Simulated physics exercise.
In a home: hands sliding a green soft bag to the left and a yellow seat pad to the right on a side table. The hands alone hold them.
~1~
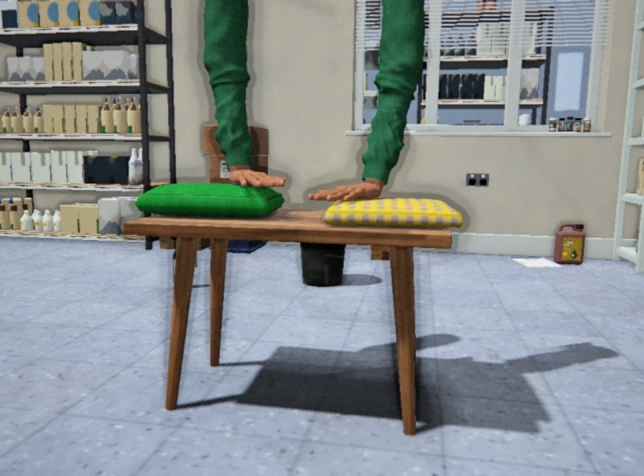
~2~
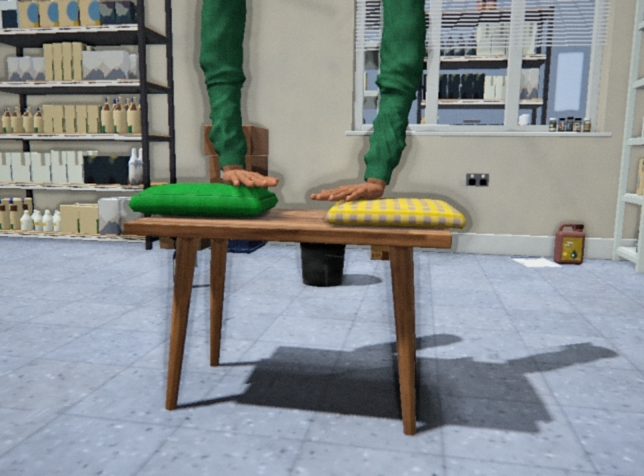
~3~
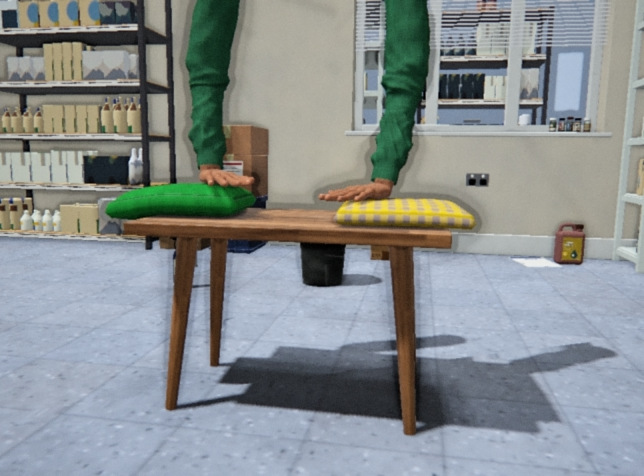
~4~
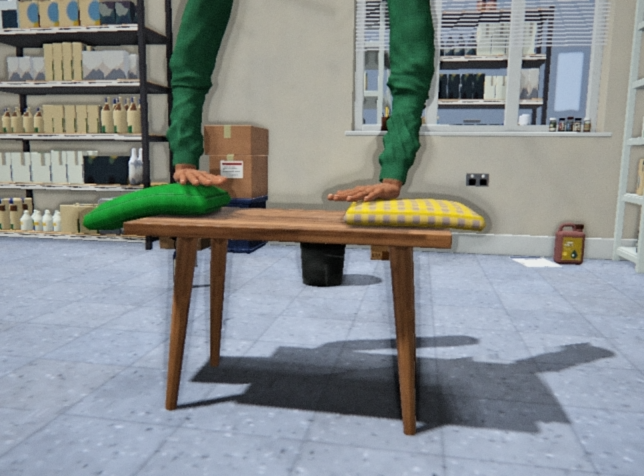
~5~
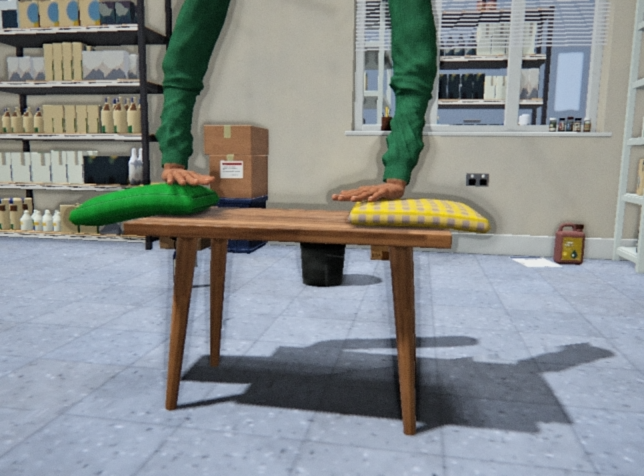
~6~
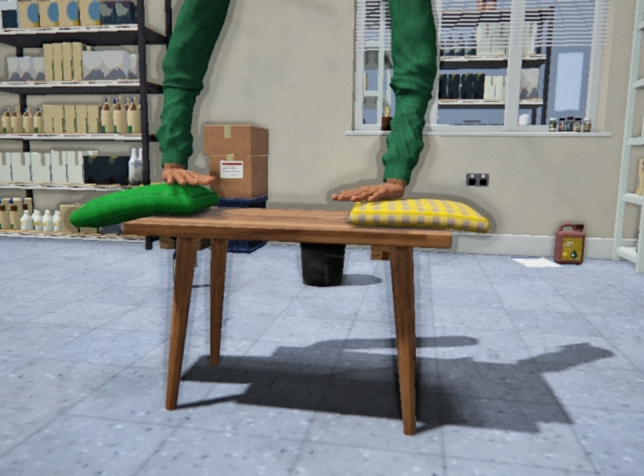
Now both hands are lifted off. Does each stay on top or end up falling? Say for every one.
My answer: The green soft bag ends up falling; the yellow seat pad stays on top.
Then, 0.32 s later than the last view, soft bag falling near (144, 247); seat pad at rest.
Then, 0.60 s later than the last view, soft bag on the floor near (117, 352); seat pad at rest.
Finally, soft bag on the floor near (89, 357); seat pad at rest. The green soft bag slumps off the end and the yellow seat pad remains on top.
